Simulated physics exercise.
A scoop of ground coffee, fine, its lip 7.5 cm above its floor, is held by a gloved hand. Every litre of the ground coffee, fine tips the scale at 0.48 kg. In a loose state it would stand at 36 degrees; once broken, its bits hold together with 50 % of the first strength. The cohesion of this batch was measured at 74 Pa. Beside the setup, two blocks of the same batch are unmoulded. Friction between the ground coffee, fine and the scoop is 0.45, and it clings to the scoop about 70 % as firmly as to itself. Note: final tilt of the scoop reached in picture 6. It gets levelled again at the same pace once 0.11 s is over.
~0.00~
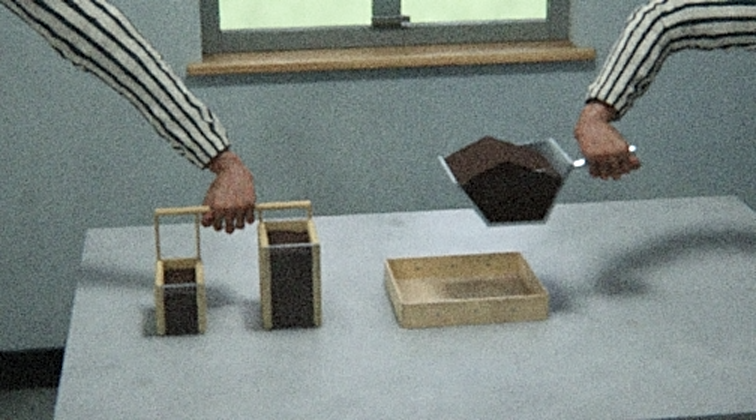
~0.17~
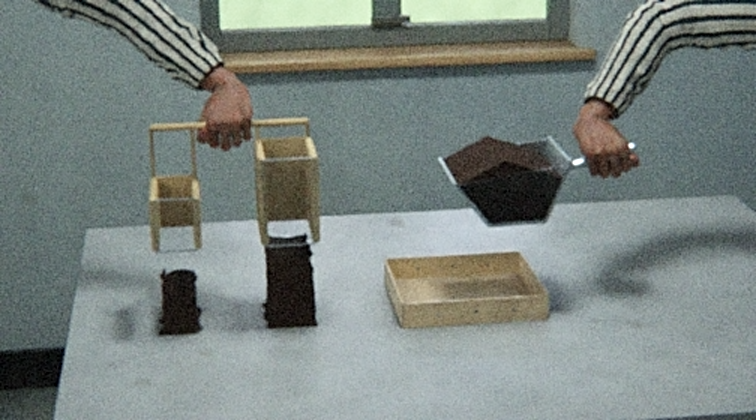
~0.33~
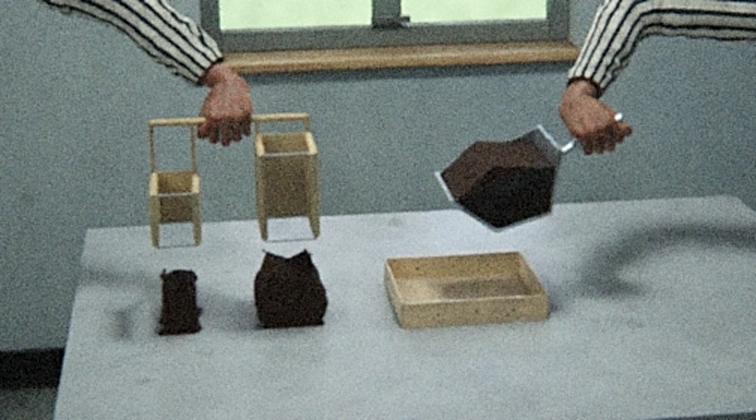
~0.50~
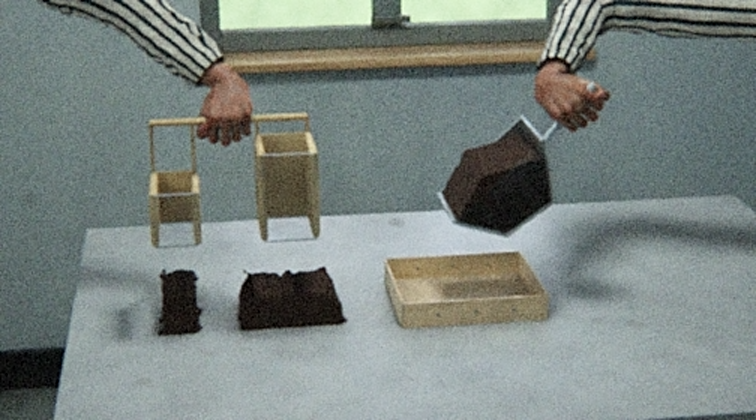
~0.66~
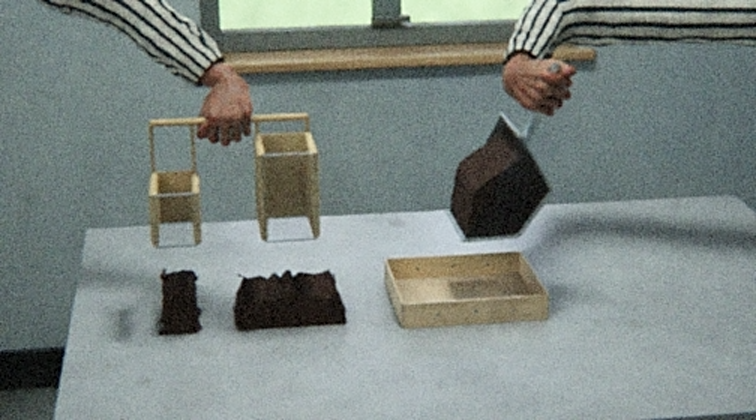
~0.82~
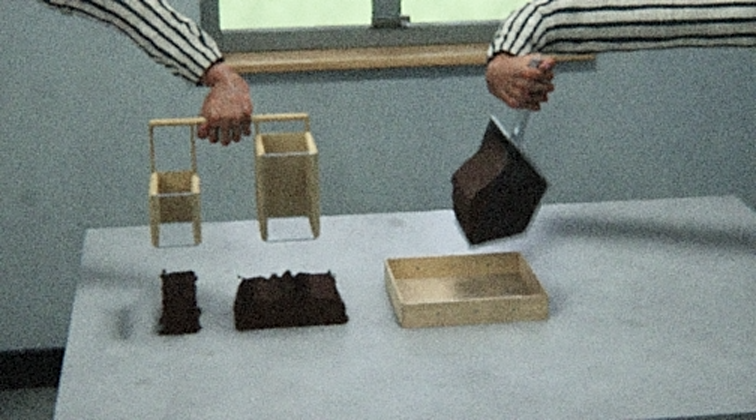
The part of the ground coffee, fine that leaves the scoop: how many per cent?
Expect roughly 37 %.
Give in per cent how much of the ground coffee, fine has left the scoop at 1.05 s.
I'd say close to 12 %.
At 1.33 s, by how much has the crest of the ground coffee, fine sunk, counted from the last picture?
About 4.5 cm.
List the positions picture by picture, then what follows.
In the first frame, lip at (457, 183), tilt 0 degrees; highest point of the ground coffee, fine at (511, 162); test blocks 7.4 cm, 14 cm high (left to right).
In the second frame, lip at (457, 184), tilt 1 degrees; highest point of the ground coffee, fine at (510, 162); test blocks 7.4 cm, 13 cm high (left to right).
In the third frame, lip at (453, 200), tilt 16 degrees; highest point of the ground coffee, fine at (494, 166); test blocks 7.4 cm, 9.8 cm high (left to right).
In the fourth frame, lip at (455, 221), tilt 35 degrees; highest point of the ground coffee, fine at (538, 160); test blocks 7.4 cm, 6.3 cm high (left to right).
In the fifth frame, lip at (464, 239), tilt 55 degrees; highest point of the ground coffee, fine at (527, 156); test blocks 7.3 cm, 6.2 cm high (left to right).
In the sixth frame, lip at (471, 247), tilt 64 degrees; highest point of the ground coffee, fine at (514, 159); test blocks 7.3 cm, 6.2 cm high (left to right).
By 1.05 s, the scoop is at 60 degrees and 12 % has left it.
By 1.33 s, the scoop is at 28 degrees and 37 % has left it.
By 1.60 s, the scoop is at 1 degrees and 37 % has left it.
By 1.87 s, the scoop is at 0 degrees and 37 % has left it.
By 1.98 s, at the end, the scoop is at 0 degrees and 37 % has left it.
